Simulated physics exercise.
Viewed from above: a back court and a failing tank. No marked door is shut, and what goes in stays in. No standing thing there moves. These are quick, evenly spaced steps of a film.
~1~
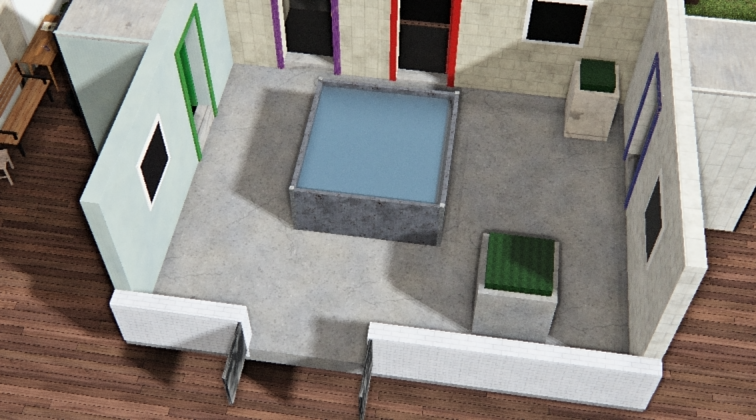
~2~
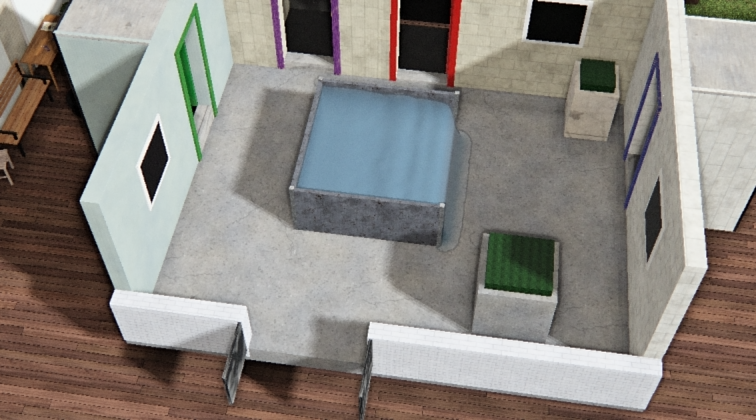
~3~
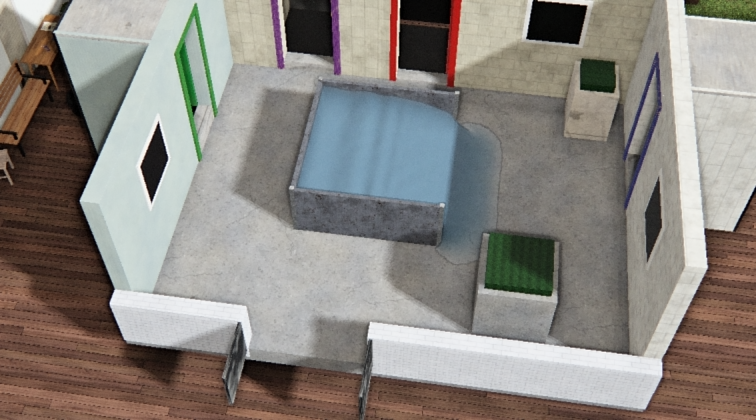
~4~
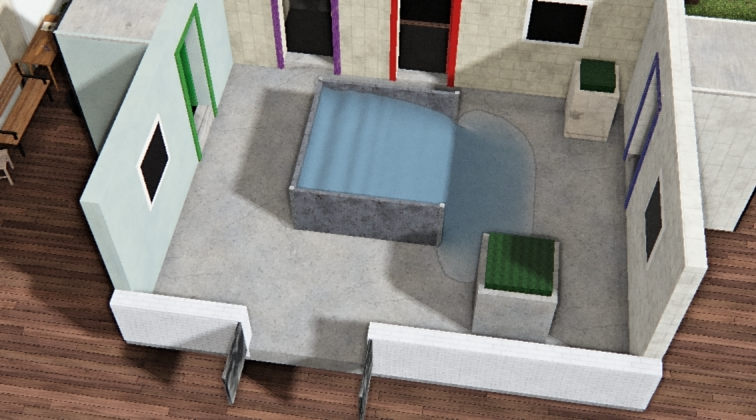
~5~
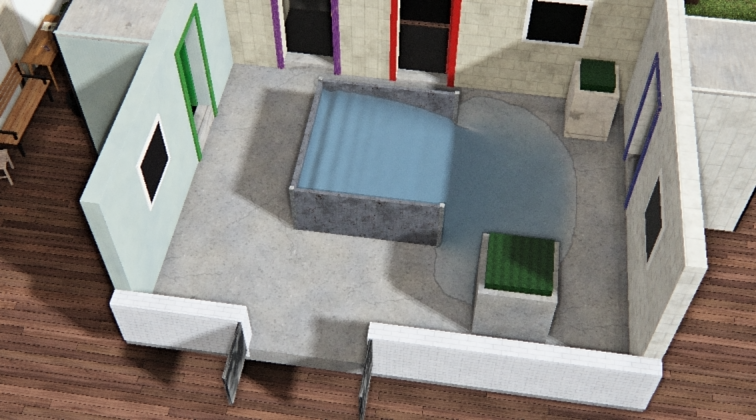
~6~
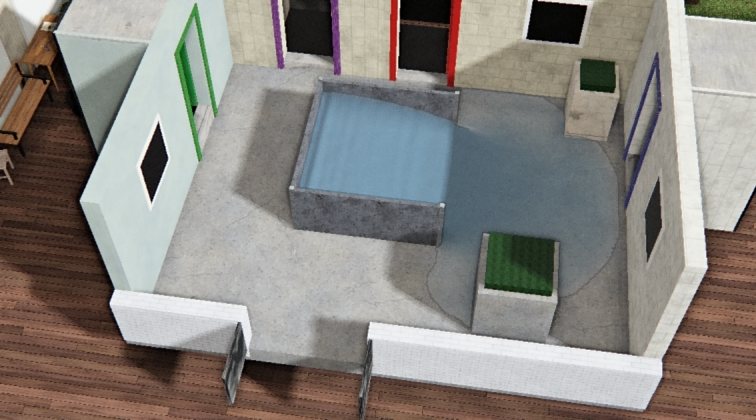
Water pours from the right side of a raised tank and spreads across the courtyard floor.
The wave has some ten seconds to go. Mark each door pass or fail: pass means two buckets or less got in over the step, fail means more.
Purple door - pass, red door - fail, blue door - fail, green door - pass.
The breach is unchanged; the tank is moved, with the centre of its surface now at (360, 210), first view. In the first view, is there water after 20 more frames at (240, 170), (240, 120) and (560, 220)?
Going through the three spots in turn: Stays untouched, stays untouched, gets wet.
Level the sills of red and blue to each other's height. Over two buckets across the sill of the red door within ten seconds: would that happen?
The red door remains short of it.
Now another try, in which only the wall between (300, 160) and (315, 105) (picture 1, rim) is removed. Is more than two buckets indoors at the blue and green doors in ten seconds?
Lab note: Blue door below the mark, green door above the mark.
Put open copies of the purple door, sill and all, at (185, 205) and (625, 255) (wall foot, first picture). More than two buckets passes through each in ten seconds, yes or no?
Order as asked: Remains below, gets beyond it.
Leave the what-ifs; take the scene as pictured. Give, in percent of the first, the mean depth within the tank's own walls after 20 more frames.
About 16 per cent.
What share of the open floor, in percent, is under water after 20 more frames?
I'd say close to 60 per cent.
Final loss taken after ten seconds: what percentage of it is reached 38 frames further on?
About 75 per cent.
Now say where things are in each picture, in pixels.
The tank at (378, 143) is whole and still, in the first frame.
Water pours out at (445, 176) and has run to (441, 249), in the second frame.
The front is at (481, 129), out from the gap at (445, 177), in the third frame.
Water pours out at (445, 178) and has run to (500, 120), in the fourth frame.
Water pours out at (445, 178) and has run to (543, 125), in the fifth frame.
The front is at (611, 173), out from the gap at (445, 179), in the sixth frame.
A moment on, water covers 35 % of the floor; the purple door not reached, the red door not reached, the blue door far over two buckets in, the green door not reached.
Next, water covers 40 % of the floor; the purple door not reached, the red door not reached, the blue door far over two buckets in, the green door not reached.
Then, water covers 60 % of the floor; the purple door not reached, the red door wet at the sill, nothing in, the blue door far over two buckets in, the green door not reached.
Later, water covers 95 % of the floor; the purple door wet at the sill, nothing in, the red door under two buckets in, the blue door far over two buckets in, the green door wet at the sill, nothing in.
In the end, water covers 95 % of the floor; the purple door wet at the sill, nothing in, the red door over two buckets in, the blue door far over two buckets in, the green door wet at the sill, nothing in.
